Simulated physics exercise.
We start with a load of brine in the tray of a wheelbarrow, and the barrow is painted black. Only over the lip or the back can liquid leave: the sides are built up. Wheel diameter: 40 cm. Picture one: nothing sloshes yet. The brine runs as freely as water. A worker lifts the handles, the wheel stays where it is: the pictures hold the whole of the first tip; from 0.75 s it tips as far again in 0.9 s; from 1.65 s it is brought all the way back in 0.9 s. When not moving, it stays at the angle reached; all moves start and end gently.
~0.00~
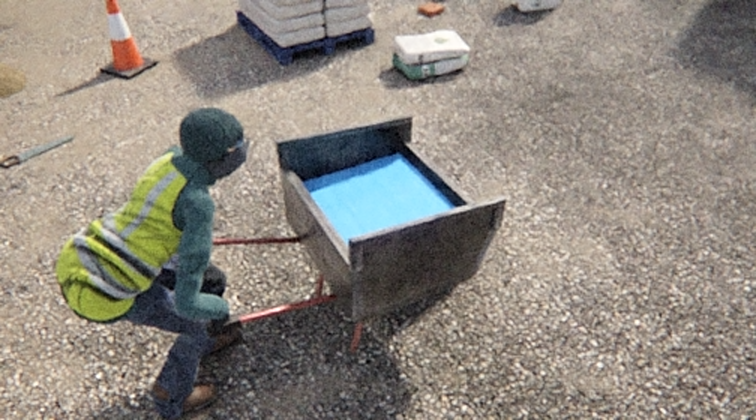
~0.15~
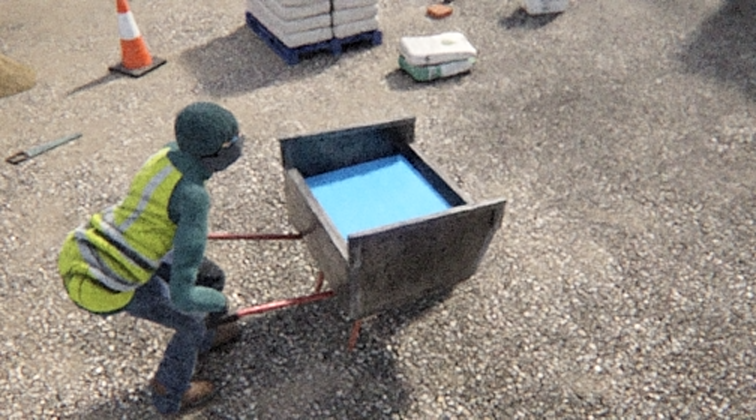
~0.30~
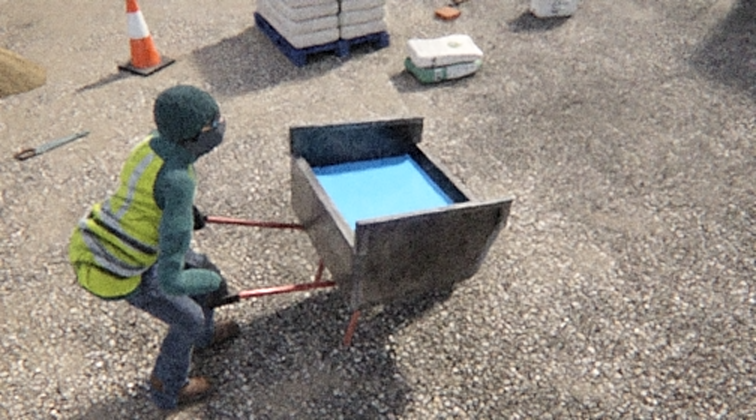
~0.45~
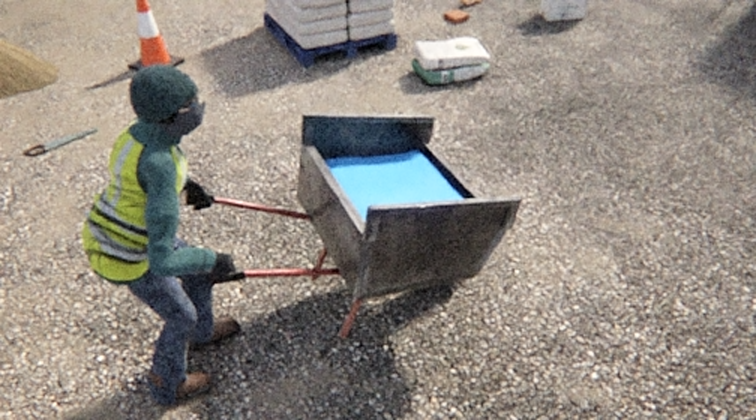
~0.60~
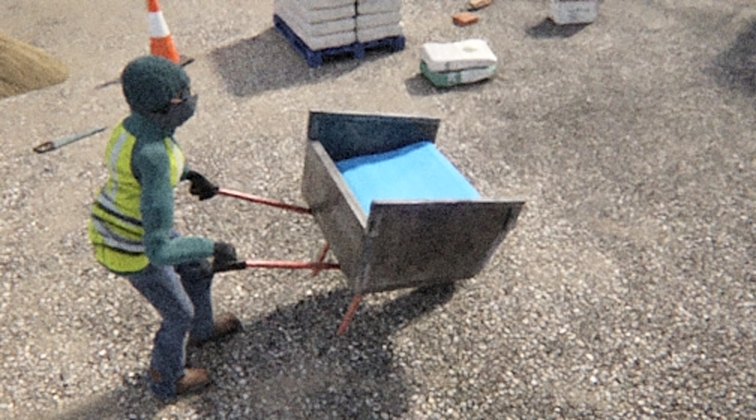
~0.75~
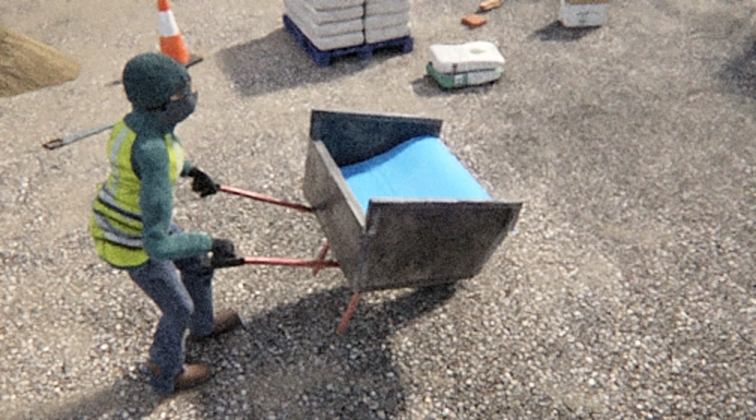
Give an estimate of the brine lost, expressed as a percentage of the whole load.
Roughly 45 per cent of the load is lost.
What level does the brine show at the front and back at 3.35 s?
Front level 18 cm, back level 4 cm.
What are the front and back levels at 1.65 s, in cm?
I'd say some 26 centimetres in front and some 6 centimetres behind.
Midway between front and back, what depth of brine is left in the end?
Close to 12 cm once things settle.
Then, 1.65 s in, the barrow is at 23° forwards, the surface stands 5 cm at the back and 26 cm at the front; 13 per cent is out, over the front.
Then, 2.50 s in, the surface stands 38 cm at the back and 9 cm at the front; 40 per cent is out, over the front.
Then, 3.35 s in, the surface stands 4 cm at the back and 17 cm at the front; 44 per cent is out, over the front.
Then, 5.43 s in, 45 per cent is out, over the front, 40 of 88 litres.
